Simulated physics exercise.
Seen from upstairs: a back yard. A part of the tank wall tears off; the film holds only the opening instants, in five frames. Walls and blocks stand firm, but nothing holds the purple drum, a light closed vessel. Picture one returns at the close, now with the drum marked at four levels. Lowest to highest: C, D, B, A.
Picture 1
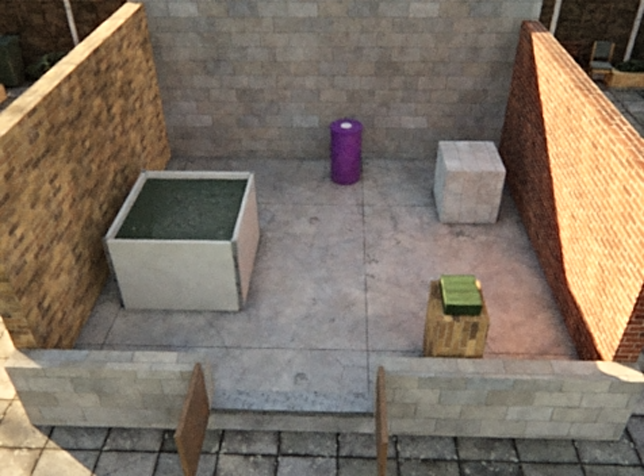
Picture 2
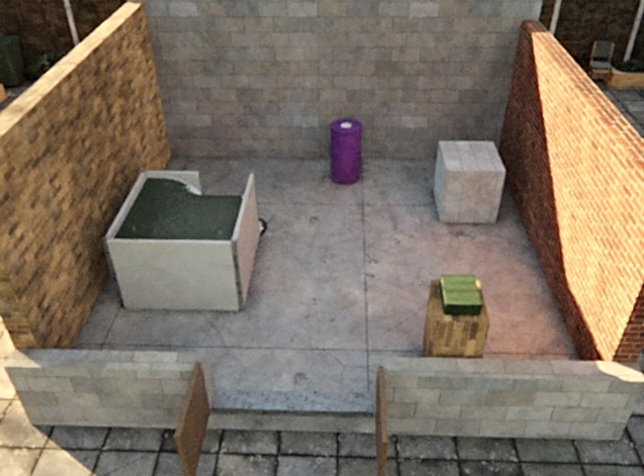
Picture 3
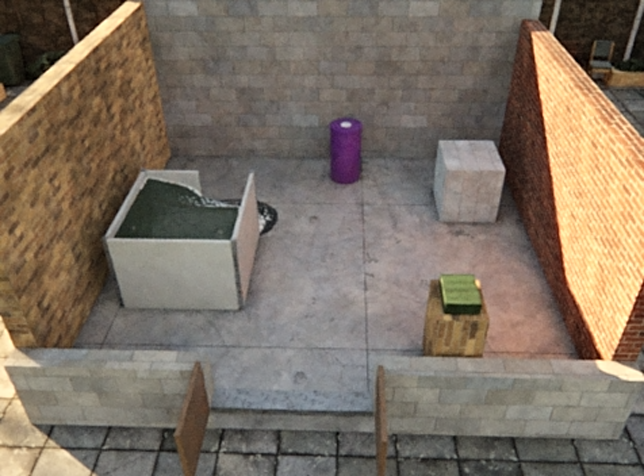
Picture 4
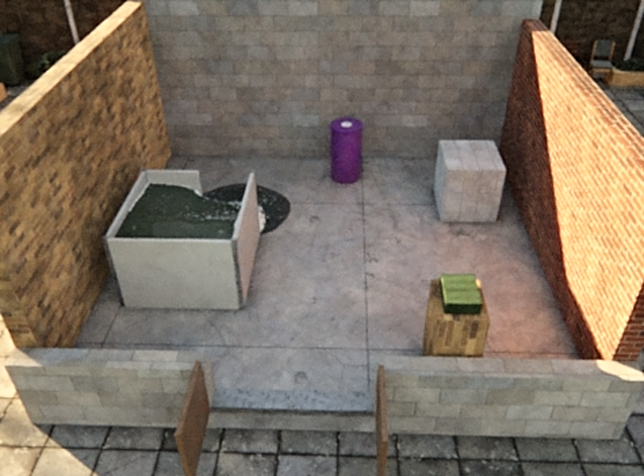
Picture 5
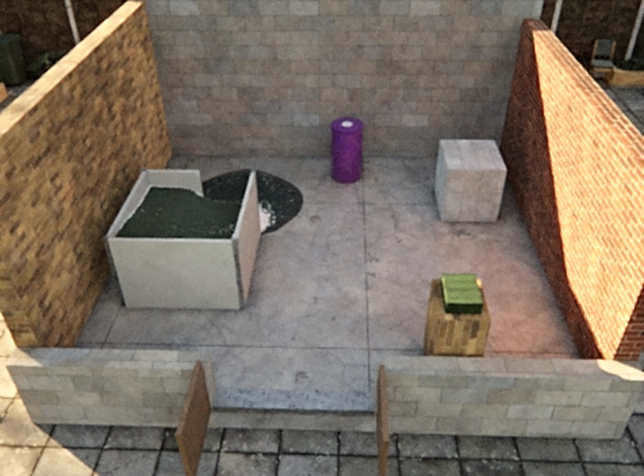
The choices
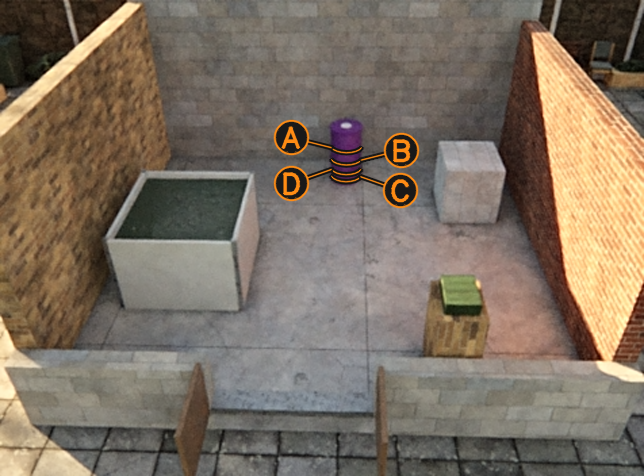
Dark water poured out through an opening at the back corner of a pale square tank on the left, spreading into a rounded puddle across the paved yard toward the purple drum, which stayed still.
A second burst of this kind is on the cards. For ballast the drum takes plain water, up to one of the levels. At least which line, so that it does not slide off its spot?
Mark B just does it.
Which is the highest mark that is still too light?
That is mark D.
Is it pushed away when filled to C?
Yes, that goes wrong.
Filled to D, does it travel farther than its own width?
Yes, it does.
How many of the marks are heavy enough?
Two.
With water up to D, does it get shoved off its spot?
Yes, it does.
On the marked copy, A at (346, 152); B at (346, 164); C at (345, 181); D at (346, 174); from the bottom up C, D, B, A.
With A, it does not move.
With B, it does not move.
With C, it is pushed about 5 times its own width away.
With D, it is pushed about its own width away.
